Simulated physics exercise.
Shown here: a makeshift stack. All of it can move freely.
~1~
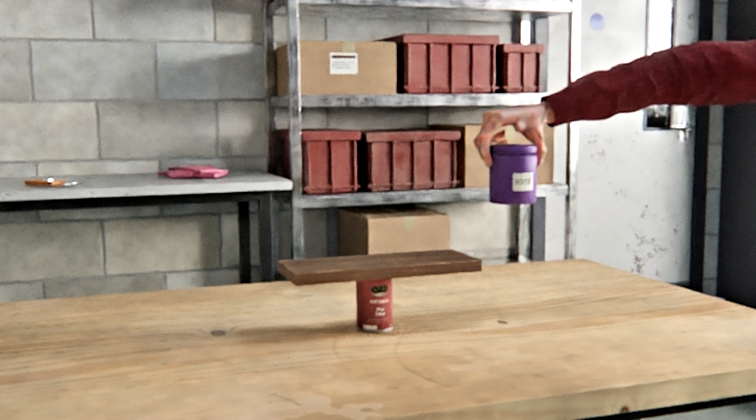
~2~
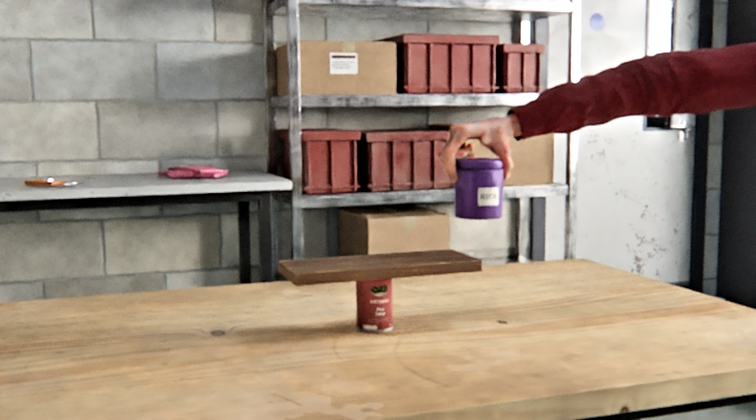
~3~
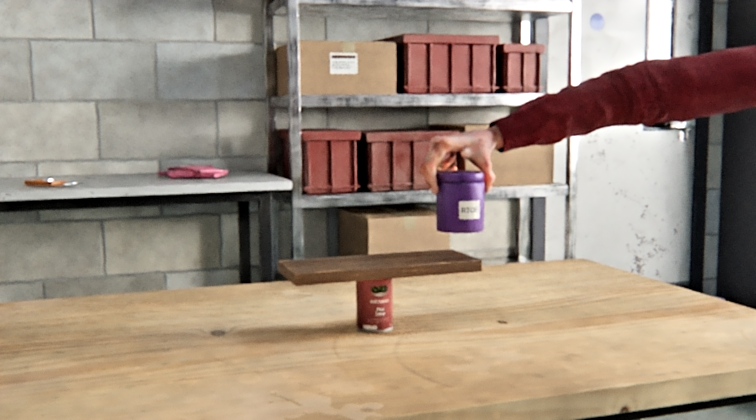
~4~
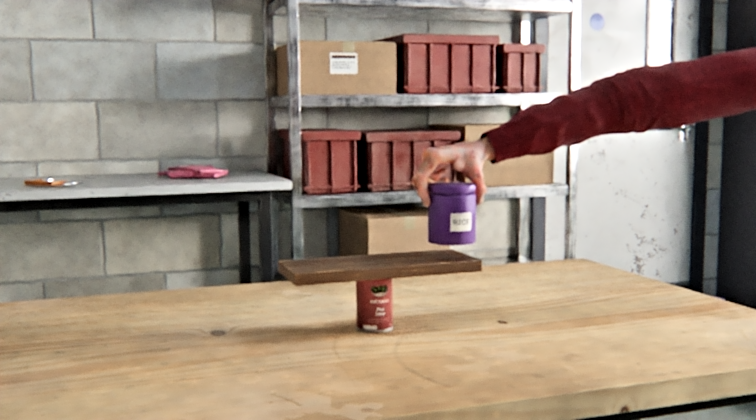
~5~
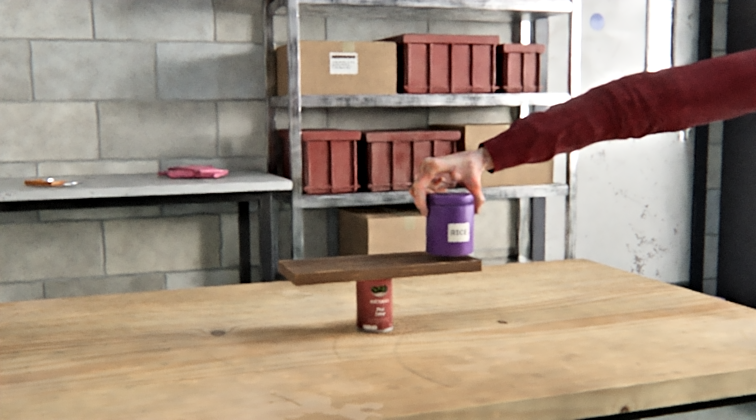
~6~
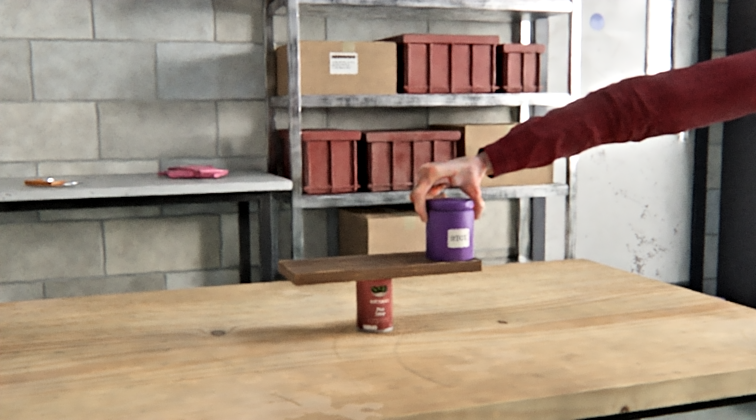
A hand lowers a purple jar leftward onto the right end of a brown board.
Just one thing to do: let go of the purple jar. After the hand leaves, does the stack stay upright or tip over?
It tips over.
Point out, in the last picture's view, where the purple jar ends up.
Close to pixel (524, 296).
Then, 0.30 s on from there, purple jar now fallen; brown board turned 18° from how it was put.
Then, 0.50 s on from there, brown board turned 42° from how it was put.
Then, 0.60 s on from there, brown board turned 32° from how it was put.
Then, 0.90 s on from there, brown board turned 30° from how it was put.
In the end, fallen, purple jar; moved from the start, brown board; red tin unmoved. At the end, from the last picture's camera, purple jar near (524, 296). The stack comes apart.
